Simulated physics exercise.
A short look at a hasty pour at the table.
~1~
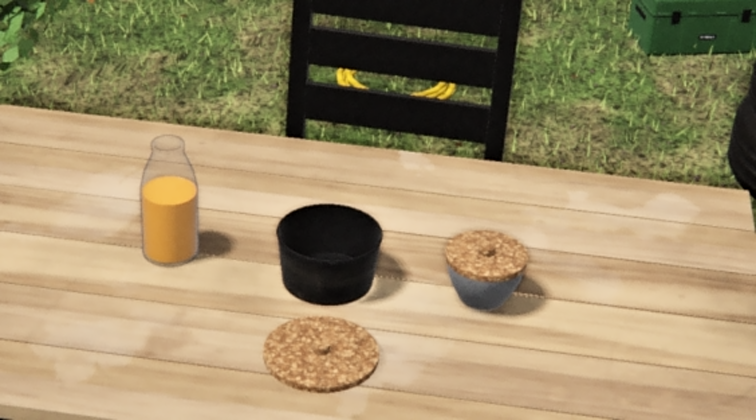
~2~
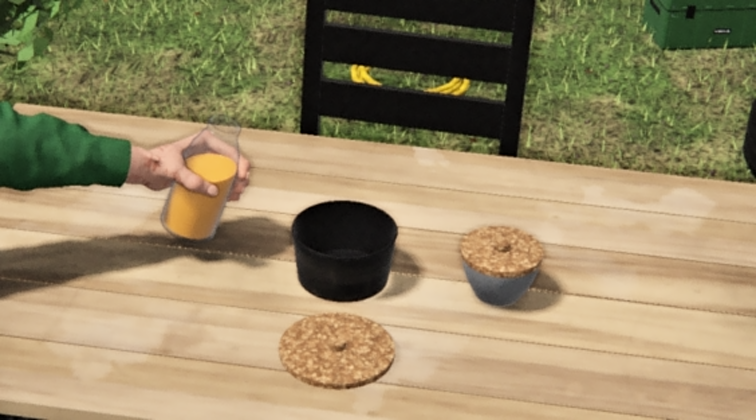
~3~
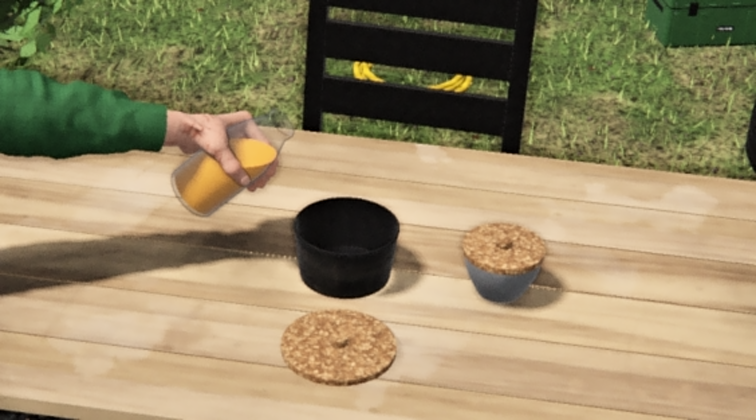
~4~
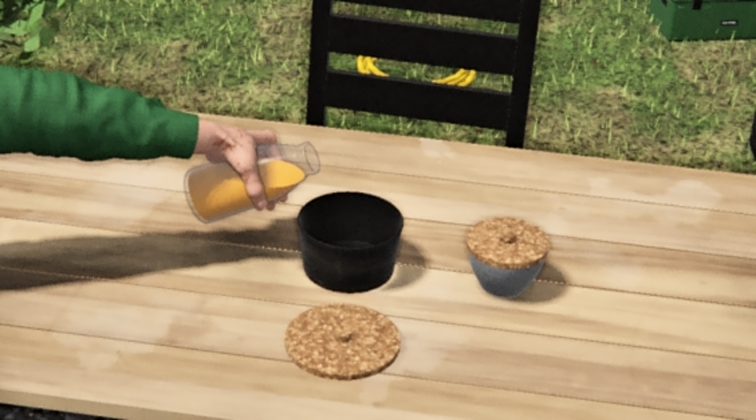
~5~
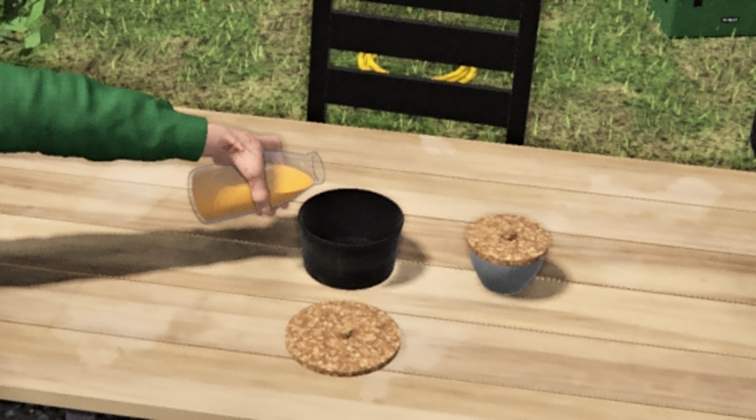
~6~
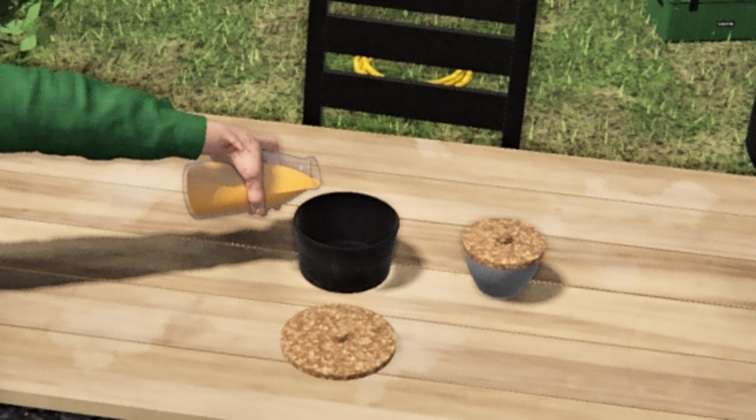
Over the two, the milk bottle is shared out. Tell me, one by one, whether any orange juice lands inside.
As I see it, tub: In, cup: Out.
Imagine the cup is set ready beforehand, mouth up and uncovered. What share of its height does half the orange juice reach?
Around 65 %.
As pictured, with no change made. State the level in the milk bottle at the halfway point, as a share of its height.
Fill height: Near 25 per cent.
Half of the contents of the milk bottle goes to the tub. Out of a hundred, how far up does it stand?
It stands at around 20 per cent of the height.
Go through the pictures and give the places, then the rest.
The first picture shows at the start; milk bottle (169, 196) about half full; tub (329, 257) open; cup (484, 281) with its lid on.
In the second picture, a hand has the milk bottle; milk bottle about half full, surface at (209, 169); tub (344, 253) open.
The third picture shows tilting; milk bottle (238, 157) tipped 45° with all of its load; cup (501, 274) with its lid on.
The fourth picture shows no stream yet; milk bottle (257, 176) tipped 60° with all of its load; tub (350, 244) open.
The fifth picture shows still nothing leaves it; milk bottle (261, 182) tipped 65° with all of its load; cup (505, 265) with its lid on.
The sixth picture shows on the point of pouring; milk bottle (256, 182) tipped 70° with all of its load; tub (346, 245) open; cup (501, 269) with its lid on.
Shortly, the orange juice goes into the tub.
Then, it hits the lid of the cup and runs off.
At the finish, the tub has its share inside; the cup is empty, in a puddle.
